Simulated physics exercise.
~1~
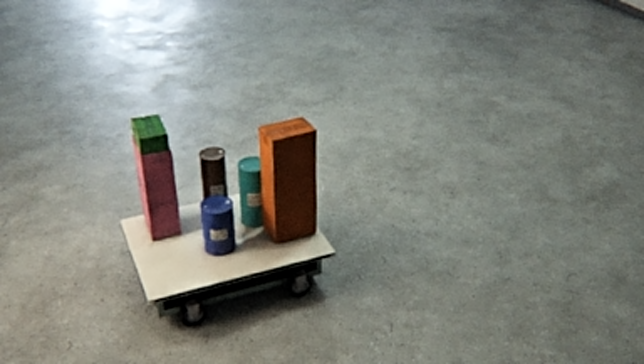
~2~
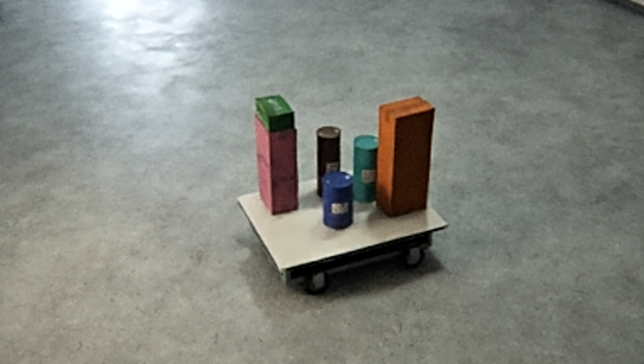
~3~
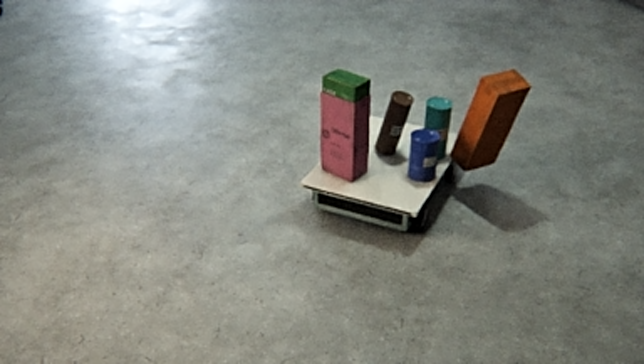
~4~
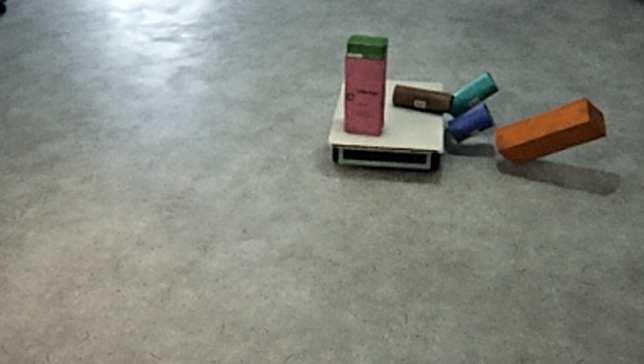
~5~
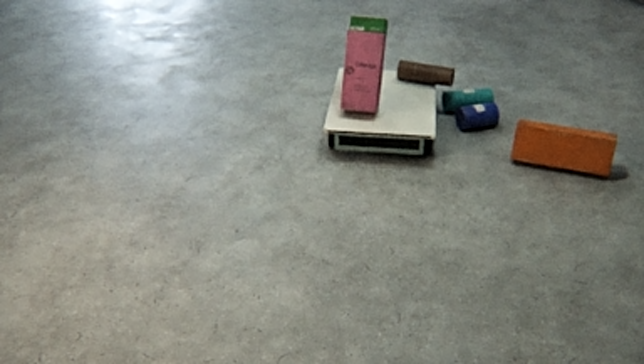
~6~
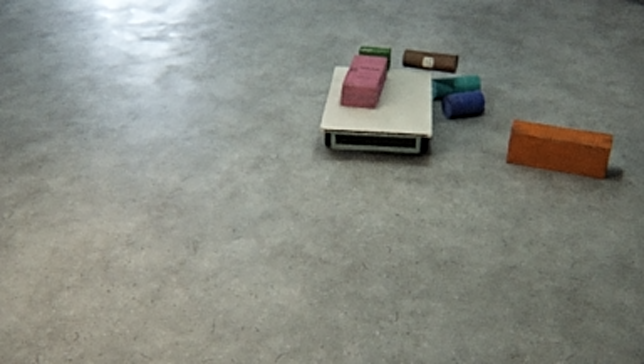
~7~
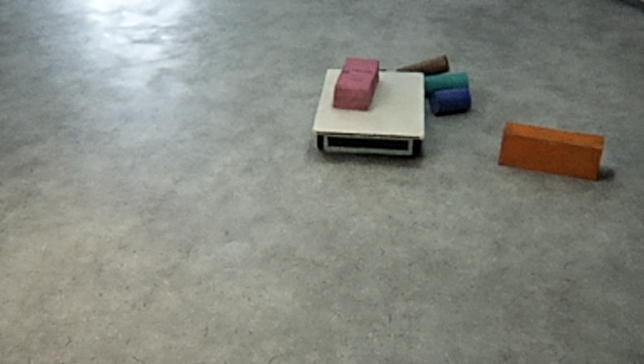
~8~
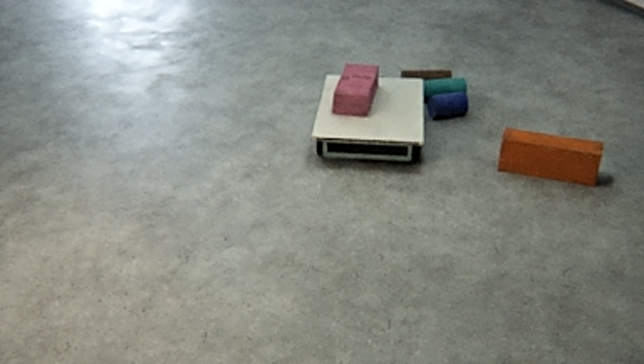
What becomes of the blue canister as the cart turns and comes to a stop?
The blue canister topples off the right side of the deck and ends up lying on its side on the floor beside the cart.
